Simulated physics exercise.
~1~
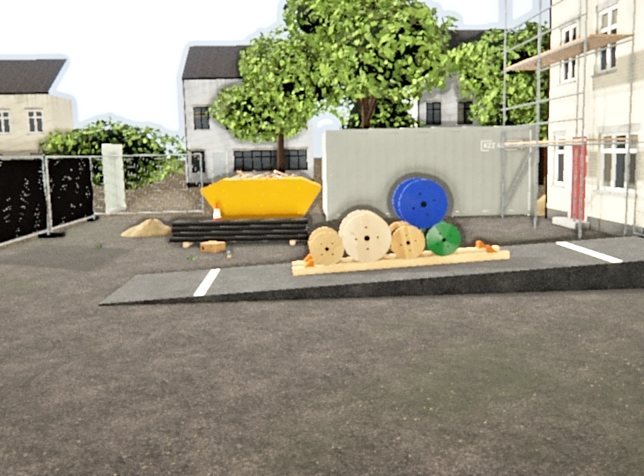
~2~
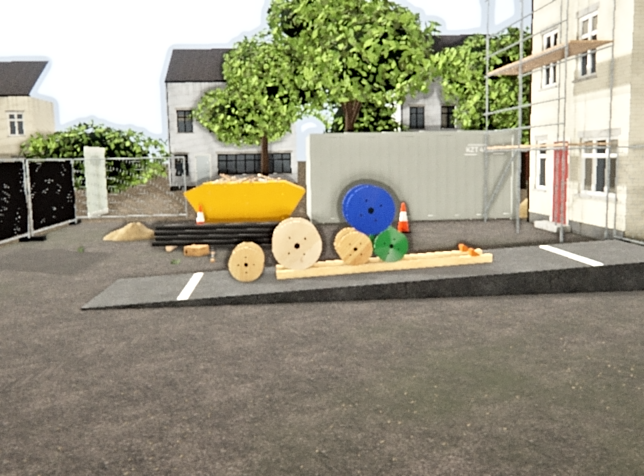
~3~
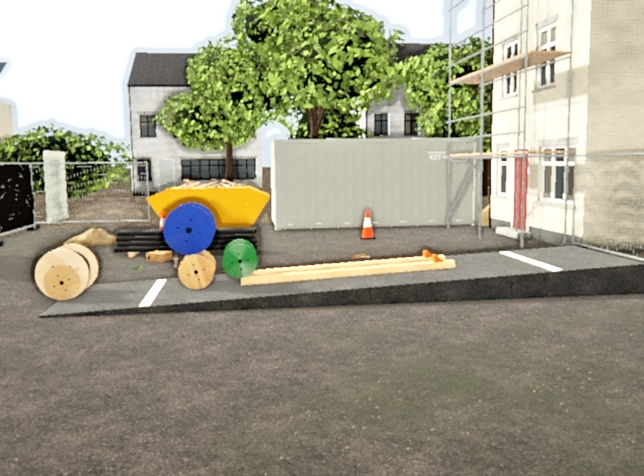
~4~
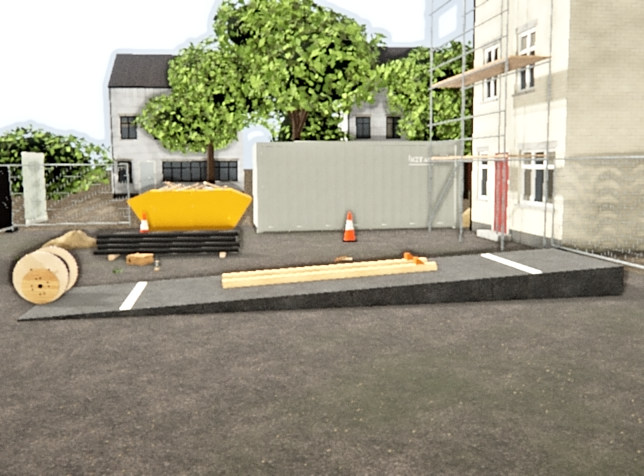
On an asphalt yard, stacked cable reels roll left down a ramp past the white line.
